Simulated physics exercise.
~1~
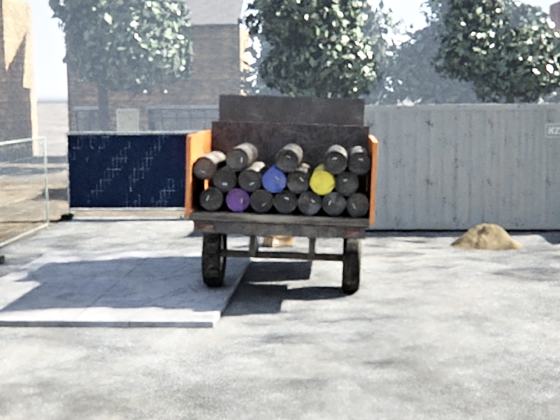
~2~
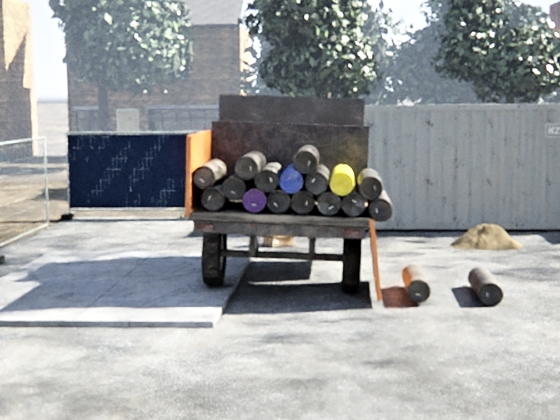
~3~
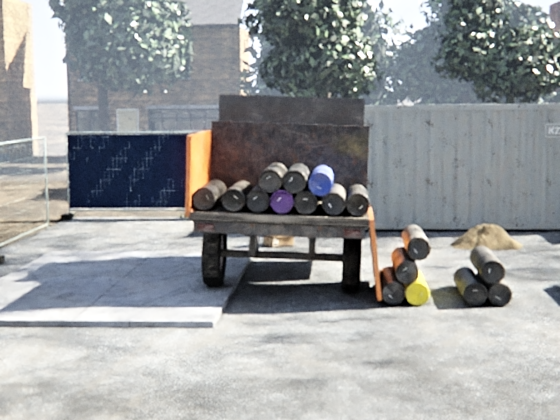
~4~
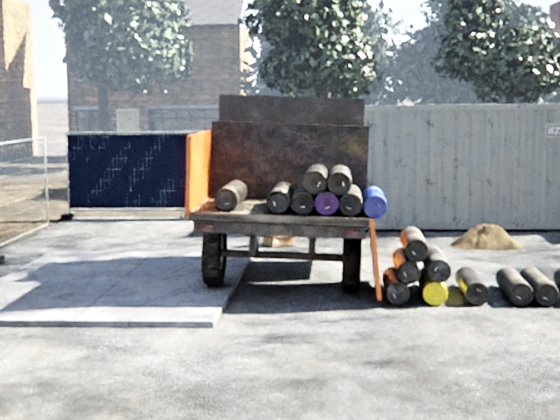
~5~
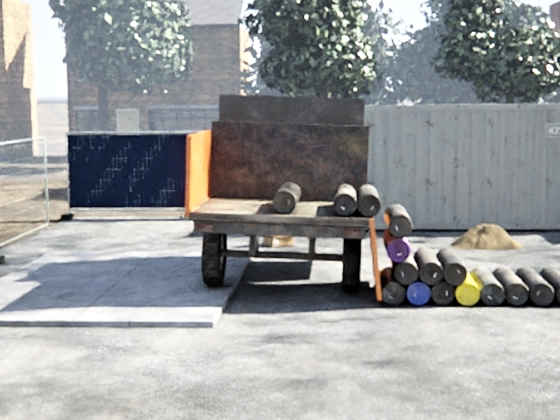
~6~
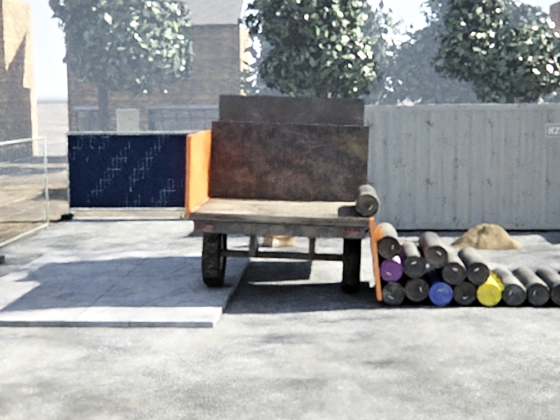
Dark cylinders roll right off a flatbed's dropped side until nearly all lie heaped beside it.
